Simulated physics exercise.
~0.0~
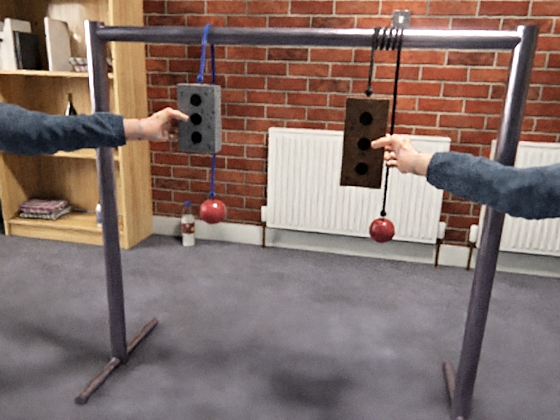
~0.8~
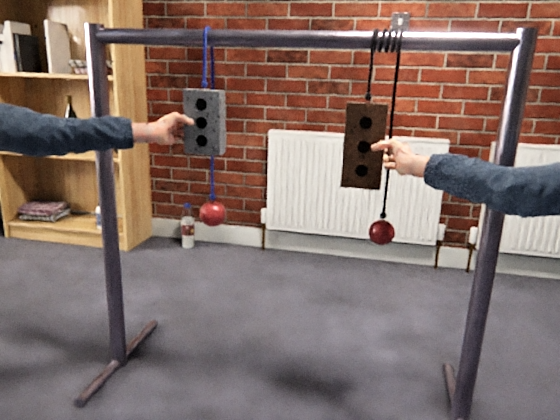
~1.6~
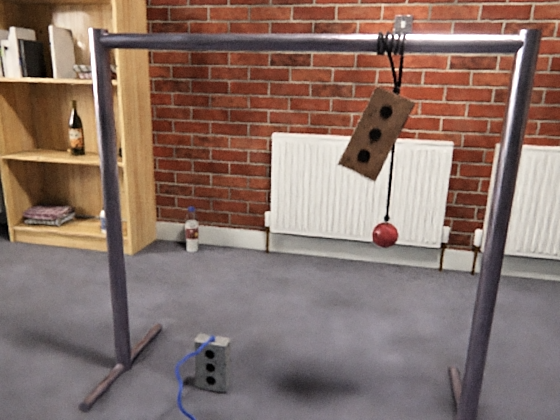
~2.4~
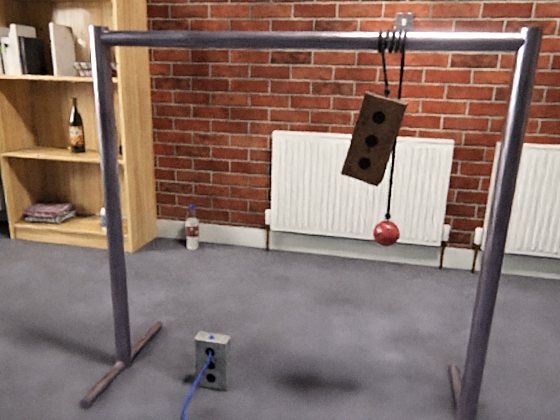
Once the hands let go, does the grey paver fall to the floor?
Yes, the grey paver drops and ends up on the floor with its blue cord. The brown brick stays hanging from the bar.
